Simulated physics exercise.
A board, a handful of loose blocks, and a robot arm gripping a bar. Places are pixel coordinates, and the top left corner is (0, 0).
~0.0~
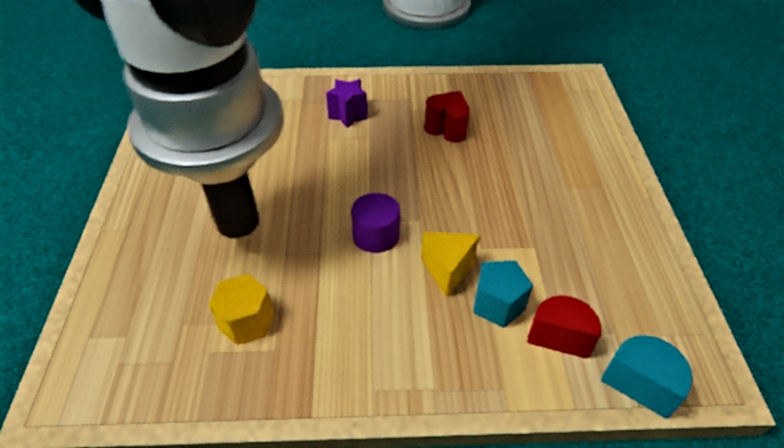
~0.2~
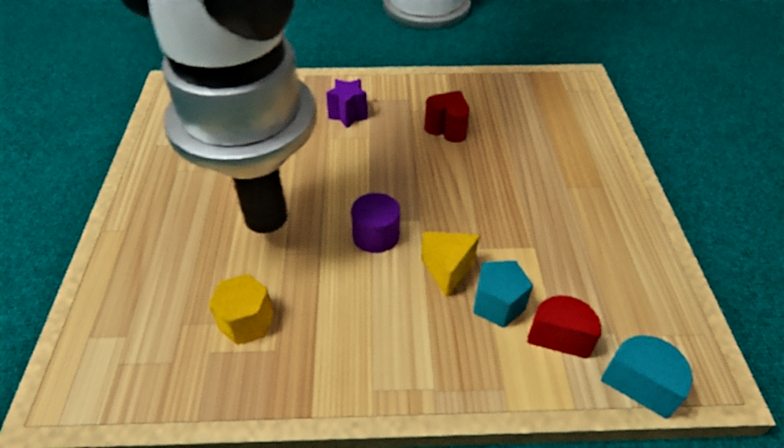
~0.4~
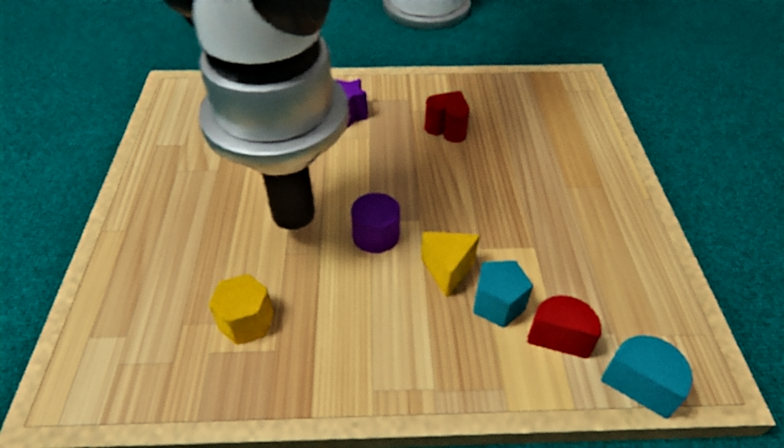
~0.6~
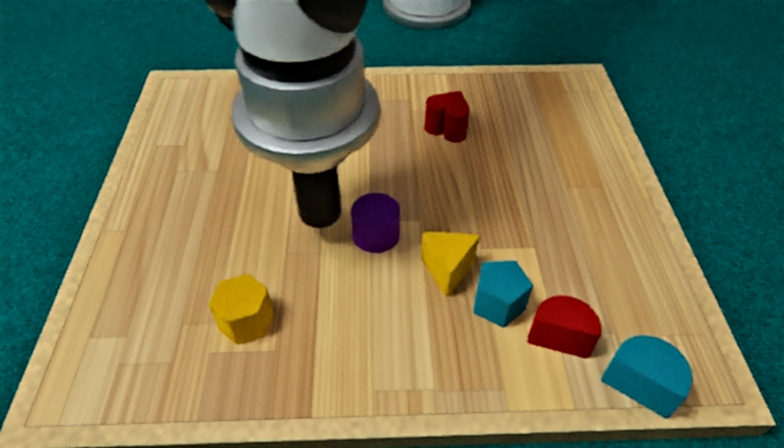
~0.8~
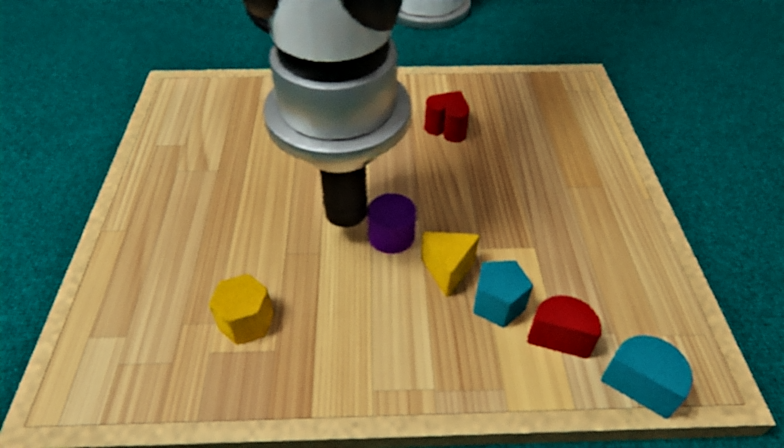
At the start, a robot arm holds a dark bar upright over the left side of a wooden board scattered with colourful blocks. The arm moves steadily right, passing in front of the purple star, until the bar meets the purple cylinder and pushes it slightly right, towards the yellow triangular block.
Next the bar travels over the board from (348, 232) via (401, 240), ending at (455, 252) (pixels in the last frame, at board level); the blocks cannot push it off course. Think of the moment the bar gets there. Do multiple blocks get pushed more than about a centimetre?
I'd say yes.
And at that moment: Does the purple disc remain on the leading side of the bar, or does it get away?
Still in front.
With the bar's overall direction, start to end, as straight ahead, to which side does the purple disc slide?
It's set to shift left.
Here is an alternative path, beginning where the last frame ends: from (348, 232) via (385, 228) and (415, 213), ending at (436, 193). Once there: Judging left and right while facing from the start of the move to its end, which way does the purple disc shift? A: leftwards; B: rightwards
Answer: B.
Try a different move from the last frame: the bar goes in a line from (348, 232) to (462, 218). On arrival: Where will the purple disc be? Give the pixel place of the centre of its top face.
Located at (496, 220).
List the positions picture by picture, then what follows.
The first picture shows lower end of the bar (238, 223), tops of blocks, purple disc (376, 209), yellow three-sided block (451, 245), turquoise pentagon (504, 279).
The second picture shows bar (266, 218), blocks as before.
The third picture shows bar (294, 215), blocks as before.
The fourth picture shows bar (320, 213), blocks as before.
The fifth picture shows bar (346, 213), purple disc (392, 209), yellow three-sided block (451, 245), turquoise pentagon (504, 279).
On the path given first. One third of the way, bar (384, 217); purple disc (430, 212).
Two thirds of the way, bar (420, 225); purple disc (467, 214); yellow three-sided block (454, 248).
At the end, bar (458, 233); purple disc (501, 214); yellow three-sided block (465, 258); turquoise pentagon not moved.
